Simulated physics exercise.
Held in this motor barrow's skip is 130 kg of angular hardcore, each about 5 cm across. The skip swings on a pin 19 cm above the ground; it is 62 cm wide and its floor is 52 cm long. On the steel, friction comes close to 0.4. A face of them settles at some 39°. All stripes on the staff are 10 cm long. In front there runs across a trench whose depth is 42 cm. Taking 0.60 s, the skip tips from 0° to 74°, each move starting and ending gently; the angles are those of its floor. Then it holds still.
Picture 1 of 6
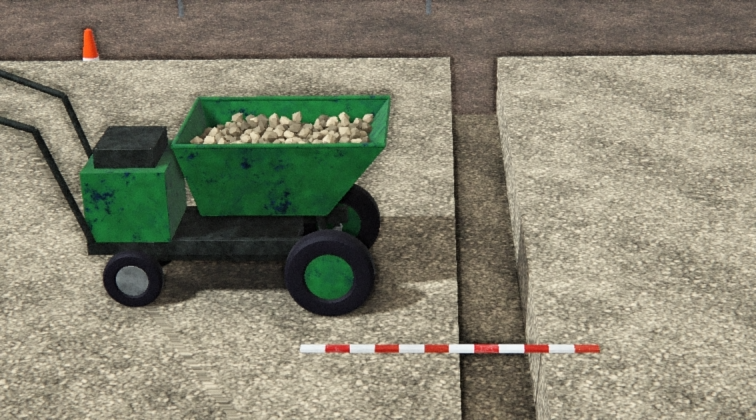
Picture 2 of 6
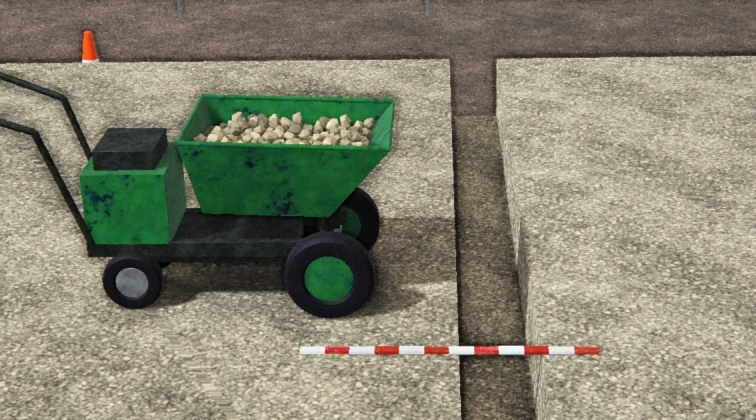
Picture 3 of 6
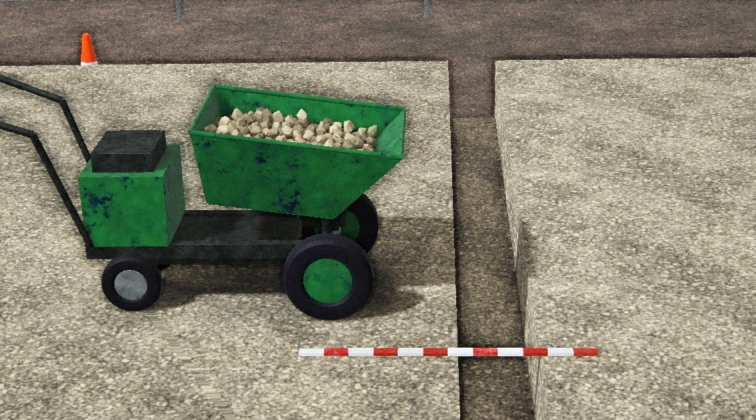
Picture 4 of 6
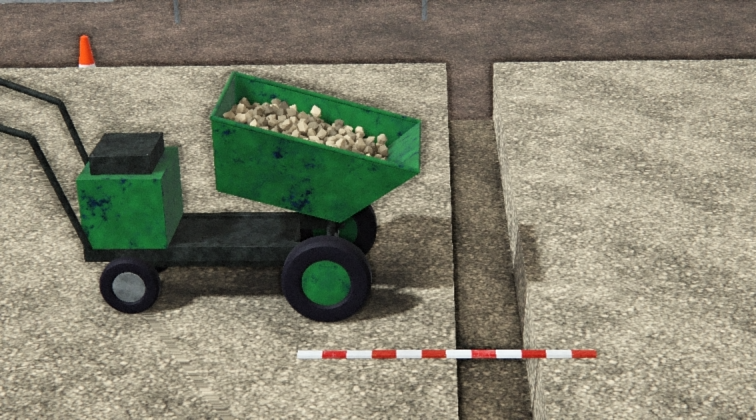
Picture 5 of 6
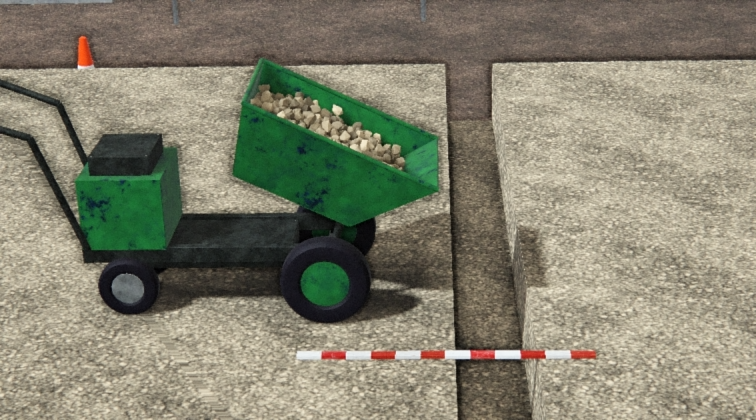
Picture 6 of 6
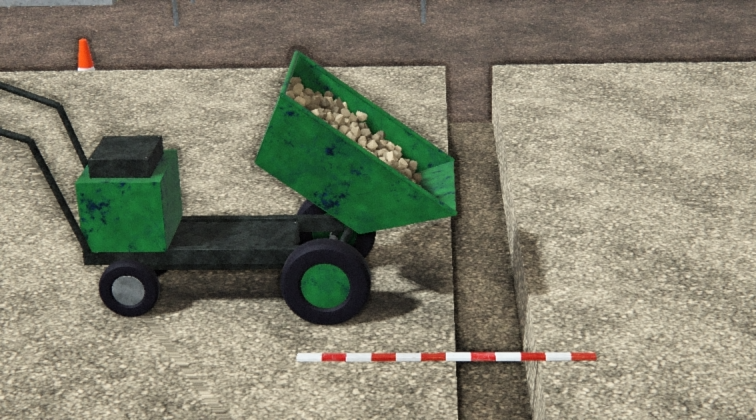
To begin with, a green motor barrow stands left of a narrow trench, its level skip heaped with pale stones, behind a red-and-white staff. The skip's rear then rises, slowly at first, tilting it steadily rightward until it slopes steeply, the stones still inside and shifted toward the lower end.
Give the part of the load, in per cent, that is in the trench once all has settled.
Close to 69 in a hundred.
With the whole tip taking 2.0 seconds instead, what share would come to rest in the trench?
Something close to 95 per cent.
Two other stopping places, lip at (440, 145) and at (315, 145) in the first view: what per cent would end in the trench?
It comes to about 5 and 65 in a hundred.
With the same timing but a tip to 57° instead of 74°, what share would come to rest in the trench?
Roughly 20 per cent would end in the trench.
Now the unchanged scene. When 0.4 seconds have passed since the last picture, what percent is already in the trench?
Some 20 per cent of the load by that point.
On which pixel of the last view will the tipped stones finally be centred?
About (511, 350).
Then, 0.1 s after the last picture the floor is at 62°, 100 % in the skip; the foremost stones are at (462, 231).
Then, 0.4 s after the last picture the floor is at 74°, 67 % in the skip, 22 % in the trench, 10 % past the trench; the foremost stones are at (566, 302).
Then, 0.7 s after the last picture the floor is at 74°, 18 % in the skip, 50 % in the trench, 32 % past the trench; the foremost stones are at (736, 292).
Then, 2.7 s after the last picture the floor is at 74°, 0 % in the skip, 69 % in the trench, 31 % past the trench; the foremost stones are past the picture's edge.
